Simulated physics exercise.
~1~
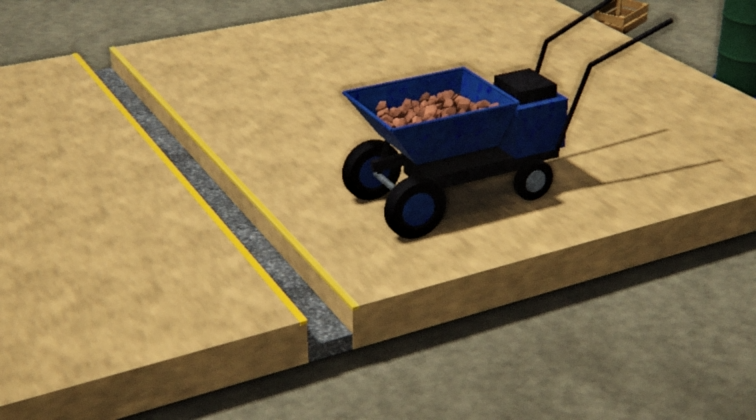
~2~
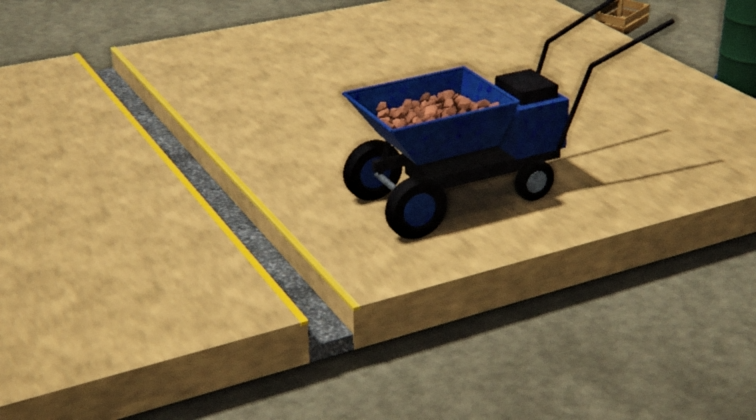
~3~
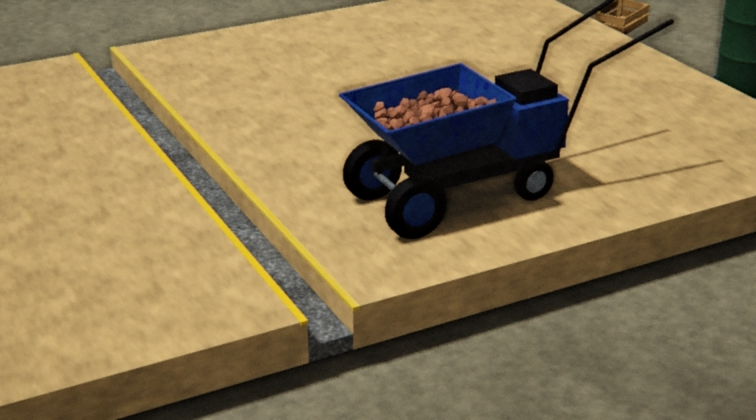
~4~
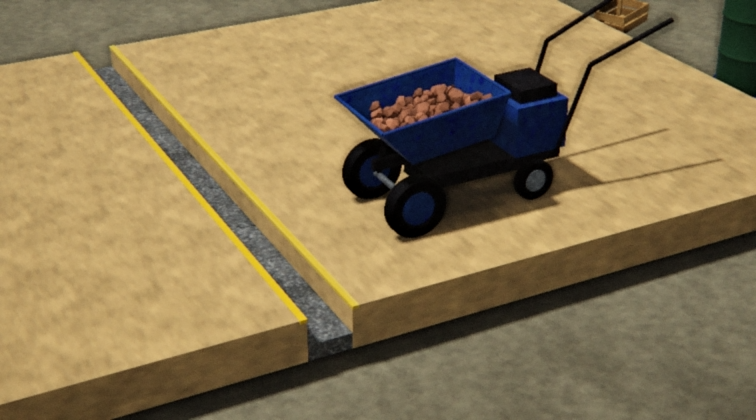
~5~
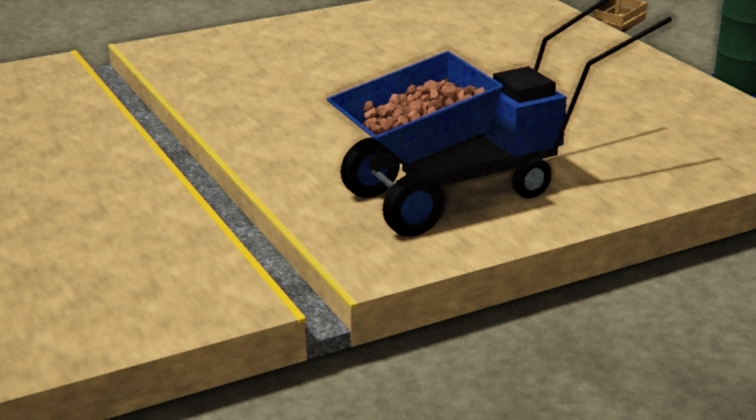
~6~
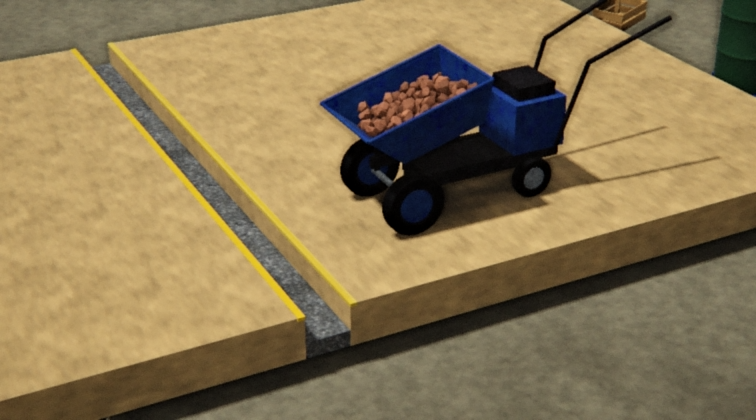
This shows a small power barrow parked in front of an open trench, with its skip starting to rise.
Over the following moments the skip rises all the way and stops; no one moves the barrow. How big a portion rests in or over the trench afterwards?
The greater part of the load will drop inside the trench.
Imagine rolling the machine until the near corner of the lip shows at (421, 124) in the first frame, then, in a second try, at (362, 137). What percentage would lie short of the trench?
Near 50 and 0 percent respectively.
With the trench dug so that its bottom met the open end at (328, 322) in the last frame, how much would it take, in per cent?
60 %.
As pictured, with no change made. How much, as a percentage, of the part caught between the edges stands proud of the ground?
Roughly 15 %.
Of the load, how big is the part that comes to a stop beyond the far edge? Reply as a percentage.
It works out to close to 0 per cent.
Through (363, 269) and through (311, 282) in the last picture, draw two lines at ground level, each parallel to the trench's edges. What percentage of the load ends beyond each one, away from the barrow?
That's 100 in a hundred for the first and 50 in a hundred for the second.
Soon, skip tipped steeply; all in the skip.
A while on, skip tipped steeply; nearly all in the skip; a stray few short of the trench; a small part in or heaped over the trench; a stray few falling.
Towards the end, skip tipped right over; about a quarter in the skip; a small part short of the trench; about two thirds in or heaped over the trench.
Finally, skip tipped right over; a stray few in the skip; about a quarter short of the trench; most in or heaped over the trench; none beyond it.
